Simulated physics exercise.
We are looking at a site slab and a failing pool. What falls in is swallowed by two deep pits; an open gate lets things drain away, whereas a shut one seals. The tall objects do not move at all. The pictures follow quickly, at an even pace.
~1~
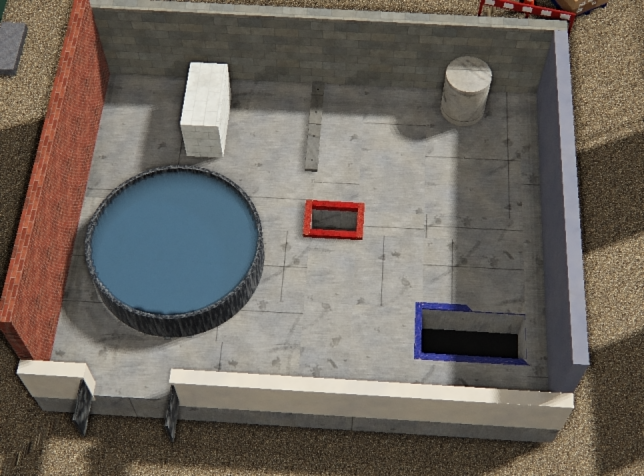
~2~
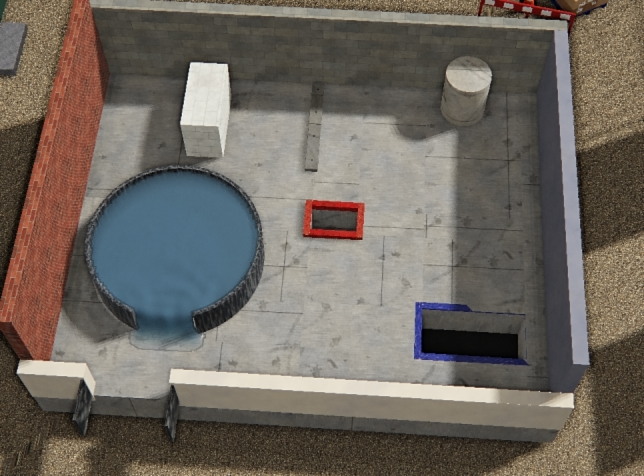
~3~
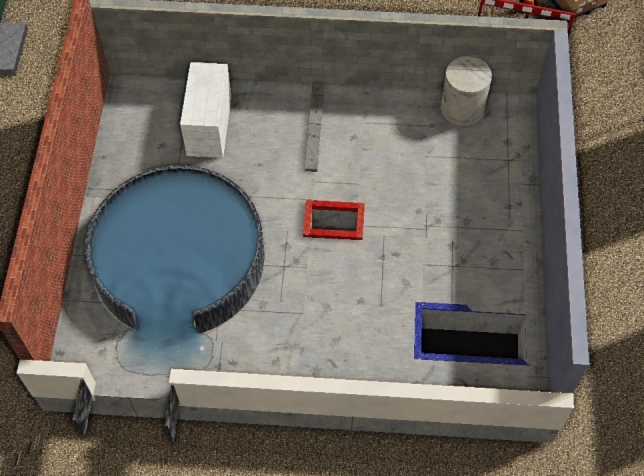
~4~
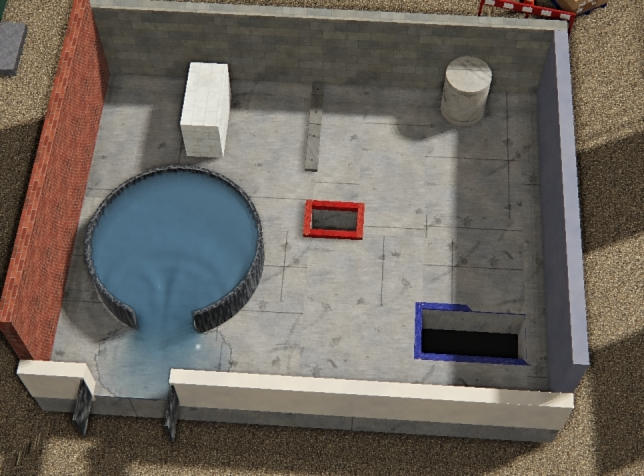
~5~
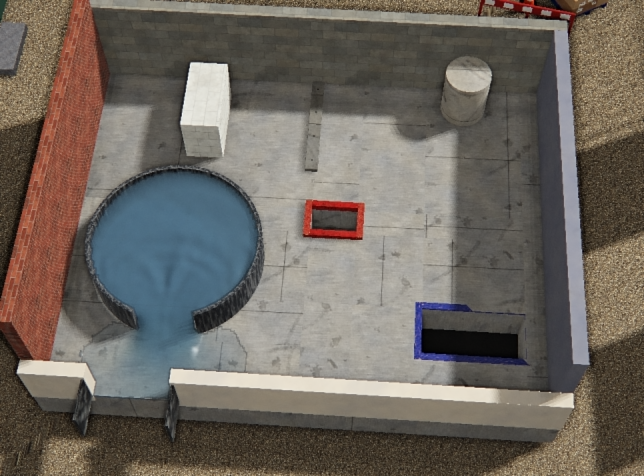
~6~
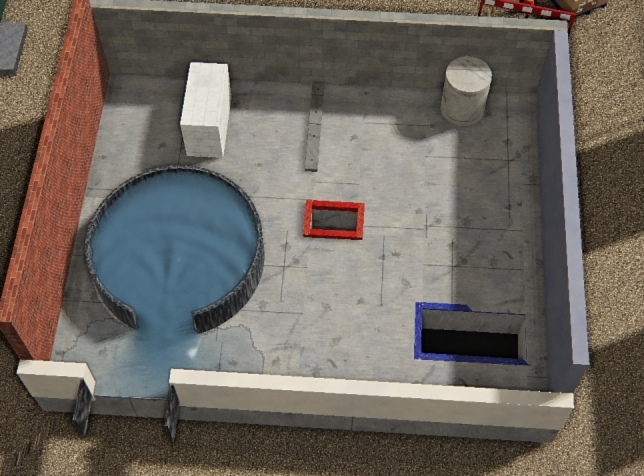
In this clip, a round pool on a walled concrete slab opens at its near edge, and water pours through the gap toward the opening in the front wall, spreading across the floor while the surrounding objects stay still.
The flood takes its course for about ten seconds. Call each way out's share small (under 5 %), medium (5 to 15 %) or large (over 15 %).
Small, medium or large: The gate gets a large share; the red pit gets a small share; the blue pit gets a medium share.
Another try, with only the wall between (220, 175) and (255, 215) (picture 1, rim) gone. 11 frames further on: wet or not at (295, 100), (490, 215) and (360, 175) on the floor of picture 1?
First spot submerged, second spot spared, third spot submerged.
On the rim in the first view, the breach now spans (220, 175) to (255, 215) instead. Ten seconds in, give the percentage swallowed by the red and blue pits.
Estimates in per cent: Red 4, blue 12.
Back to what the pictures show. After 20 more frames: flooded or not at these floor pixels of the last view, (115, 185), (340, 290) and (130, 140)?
Spared, soaked, spared.
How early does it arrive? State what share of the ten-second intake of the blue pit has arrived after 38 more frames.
55 %.
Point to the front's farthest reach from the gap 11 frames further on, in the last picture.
The farthest point of the front sits at (440, 402).
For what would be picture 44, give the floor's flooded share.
That works out at 45 %.
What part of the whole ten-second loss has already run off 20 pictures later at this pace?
I'd put it near 50 in a hundred.
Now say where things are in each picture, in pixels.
Still water in the pool at (175, 241), in the first picture.
The front is at (133, 332), out from the gap at (166, 327), in the second picture.
The front is at (124, 360), out from the gap at (166, 328), in the third picture.
Water pours out at (166, 329) and has run to a hidden place, in the fourth picture.
Water pours out at (166, 329) and has run to a hidden place, in the fifth picture.
The front is at a hidden place, out from the gap at (166, 328), in the sixth picture.
A moment on, water covers 10 % of the floor; the gate 8 %, the red pit 0 %, the blue pit 0 %.
Next, water covers 20 % of the floor; the gate 17 %, the red pit 0 %, the blue pit 0 %.
Then, water covers 35 % of the floor; the gate 27 %, the red pit 0 %, the blue pit 1 %.
Later, water covers 45 % of the floor; the gate 41 %, the red pit 0 %, the blue pit 4 %.
In the end, water covers 50 % of the floor; the gate 53 %, the red pit 0 %, the blue pit 7 %.
